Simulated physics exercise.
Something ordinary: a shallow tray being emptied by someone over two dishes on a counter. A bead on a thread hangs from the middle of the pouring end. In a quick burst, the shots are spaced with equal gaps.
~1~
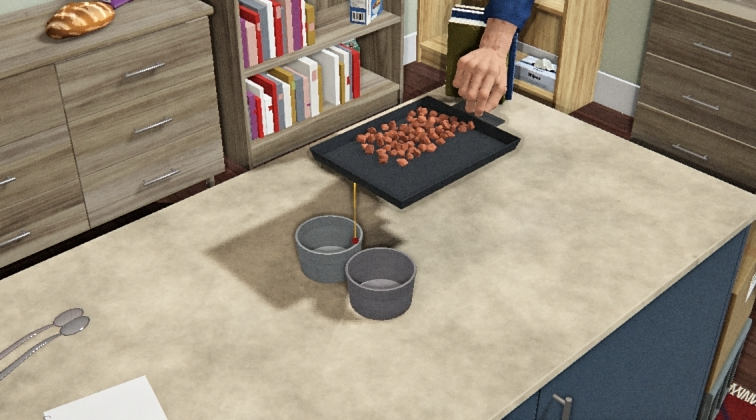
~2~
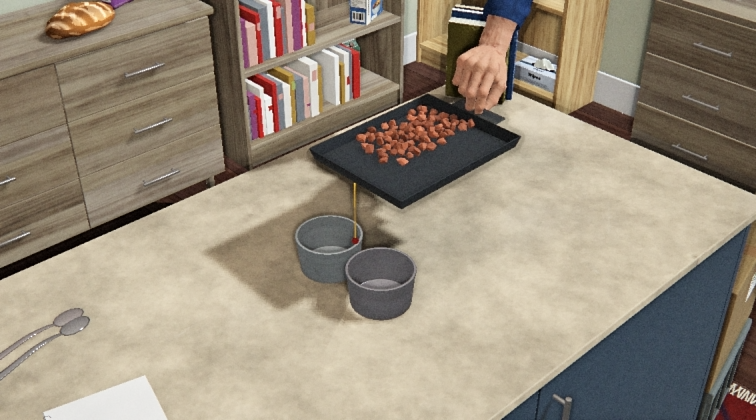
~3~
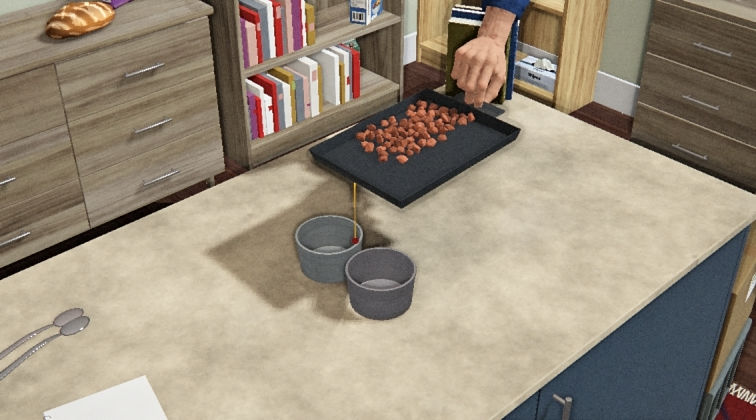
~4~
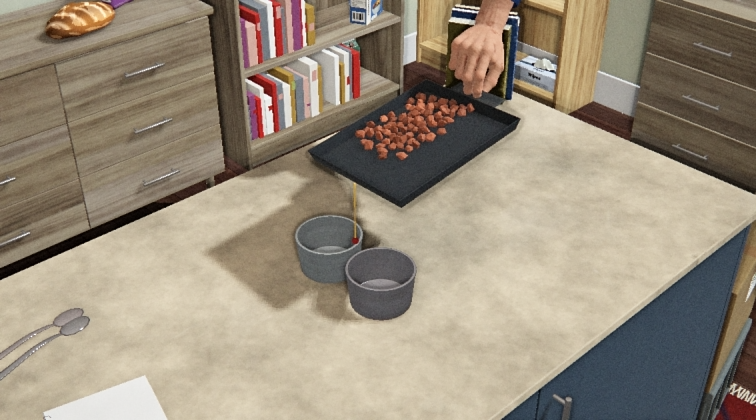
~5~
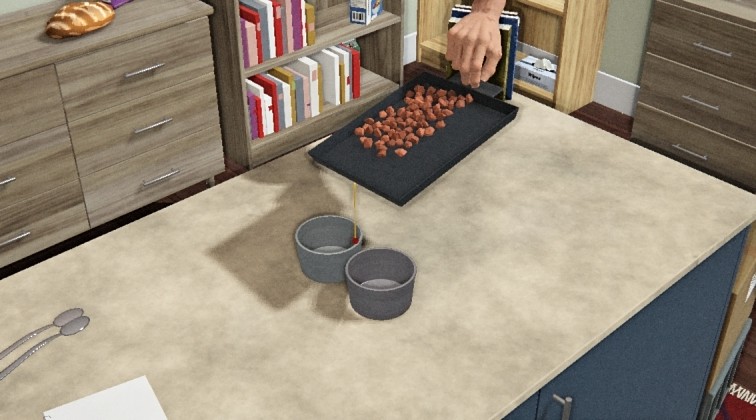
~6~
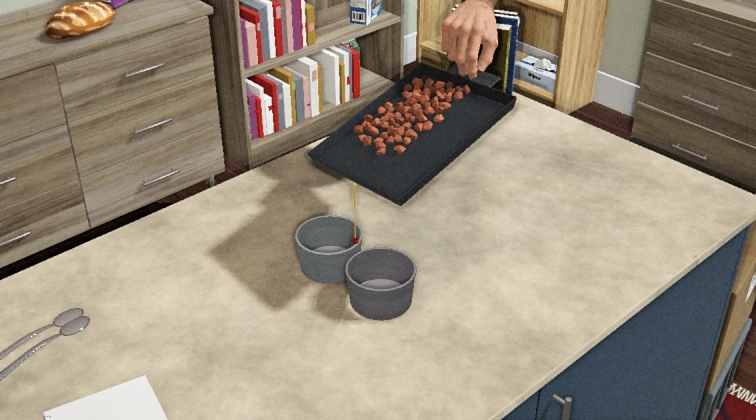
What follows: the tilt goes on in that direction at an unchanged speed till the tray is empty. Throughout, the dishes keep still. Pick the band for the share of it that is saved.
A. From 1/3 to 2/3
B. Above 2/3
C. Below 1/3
From 1/3 to 2/3.
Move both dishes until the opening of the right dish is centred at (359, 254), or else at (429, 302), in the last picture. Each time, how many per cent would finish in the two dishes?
50 per cent the first time, 0 per cent the second time.
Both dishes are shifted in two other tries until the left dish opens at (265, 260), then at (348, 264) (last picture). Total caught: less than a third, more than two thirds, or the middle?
Position 1 - under a third; position 2 - under a third.
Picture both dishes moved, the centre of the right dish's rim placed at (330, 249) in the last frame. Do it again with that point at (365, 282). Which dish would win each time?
Position 1 - the right-side one; position 2 - the left-side one.
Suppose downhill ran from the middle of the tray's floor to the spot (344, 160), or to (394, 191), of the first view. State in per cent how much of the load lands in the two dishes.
Respectively close to 70 and 70 in a hundred.
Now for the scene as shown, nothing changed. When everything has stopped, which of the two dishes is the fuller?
It's the dish to the left that ends up fuller.
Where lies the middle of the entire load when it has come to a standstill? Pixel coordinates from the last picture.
(313, 269).
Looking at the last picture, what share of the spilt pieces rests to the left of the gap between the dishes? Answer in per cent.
It works out at some 100 percent.
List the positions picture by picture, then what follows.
Corners of the pouring end (315, 148) and (402, 198), level; middle of the load (419, 133), bits of crushed brick; left dish (305, 260); right dish (356, 296); bead on its thread (355, 241), in the first frame.
Corners of the pouring end (314, 148) and (401, 198), level; middle of the load (419, 131), in the second frame.
Corners of the pouring end (314, 149) and (401, 198), tipped barely, lowest at the left corner; middle of the load (418, 127), in the third frame.
Corners of the pouring end (313, 150) and (400, 197), tipped a little, lowest at the left corner; middle of the load (418, 122), in the fourth frame.
Corners of the pouring end (313, 151) and (399, 197), tipped a little, lowest at the left corner; middle of the load (416, 116), in the fifth frame.
Corners of the pouring end (312, 153) and (398, 196), tipped clearly, lowest at the left corner; middle of the load (415, 110); left dish (305, 260); right dish (356, 296), in the sixth frame.
Just after the last frame, tray tipped steeply; the larger part on the tray; about a tenth in the air.
A moment on, tray tipped right over; roughly a quarter on the tray; just a few in the right dish; roughly a quarter in the left dish; roughly a third outside both; about a tenth in the air.
Further on, tray tipped past a quarter turn; just a few in the right dish; roughly half in the left dish; roughly half outside both.
When it is over, tray tipped past a quarter turn; just a few in the right dish; roughly half in the left dish; roughly half outside both.
